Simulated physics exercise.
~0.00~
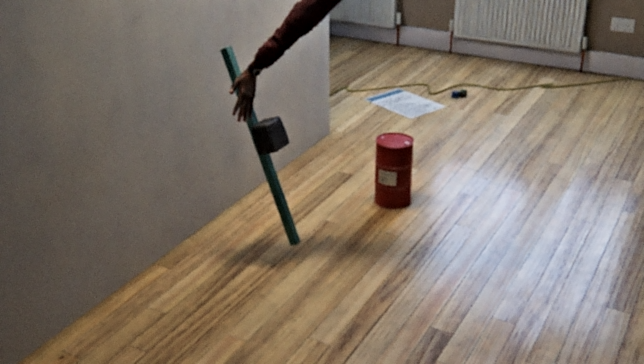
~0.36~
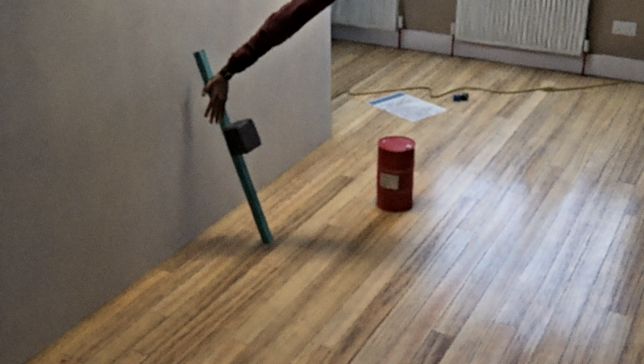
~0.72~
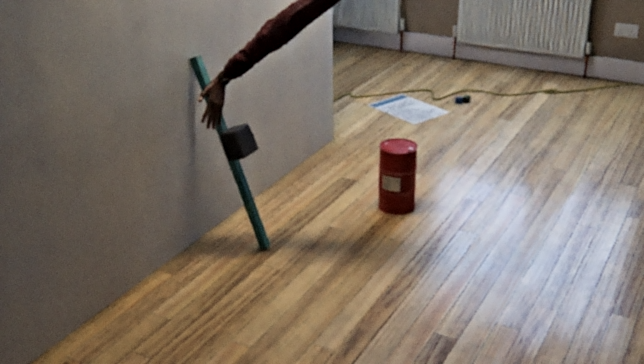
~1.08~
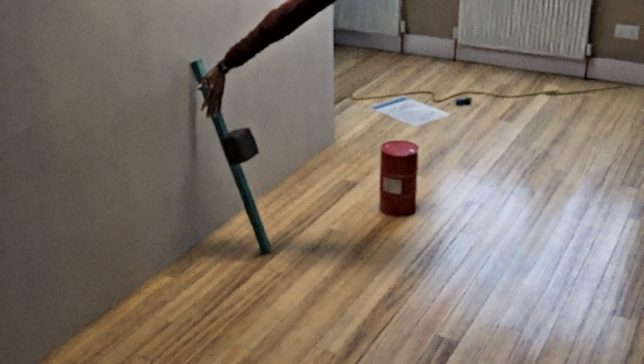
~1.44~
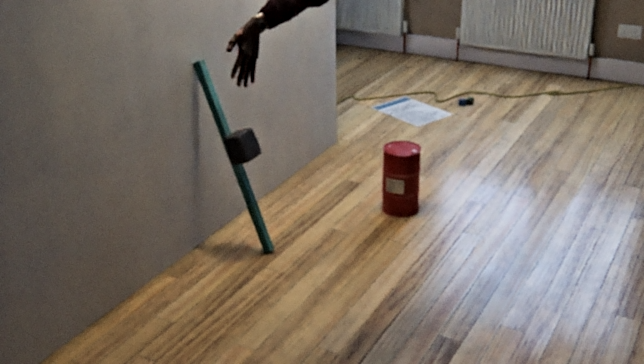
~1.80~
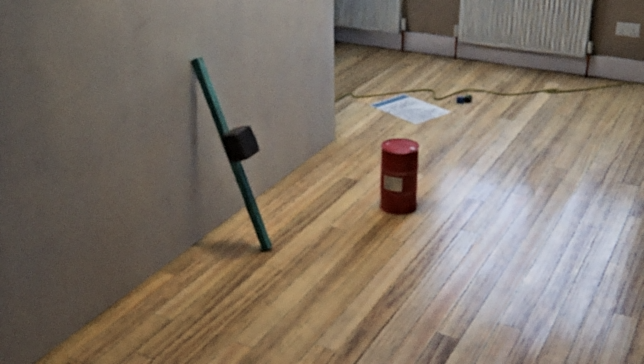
A long turquoise pole with a dark block fixed partway along it is held at a slant by a hand reaching in from the top, beside a plain grey wall on the left of a room with a shiny wooden floor, seen from above by a slightly swaying camera. A red canister stands near the middle, with a paper sheet, a yellowish cord and white radiators behind. The hand moves the pole left until it leans against the wall. Then it lets go, draws back and leaves the view. The pole stays leaning, and the canister still stands in its place.
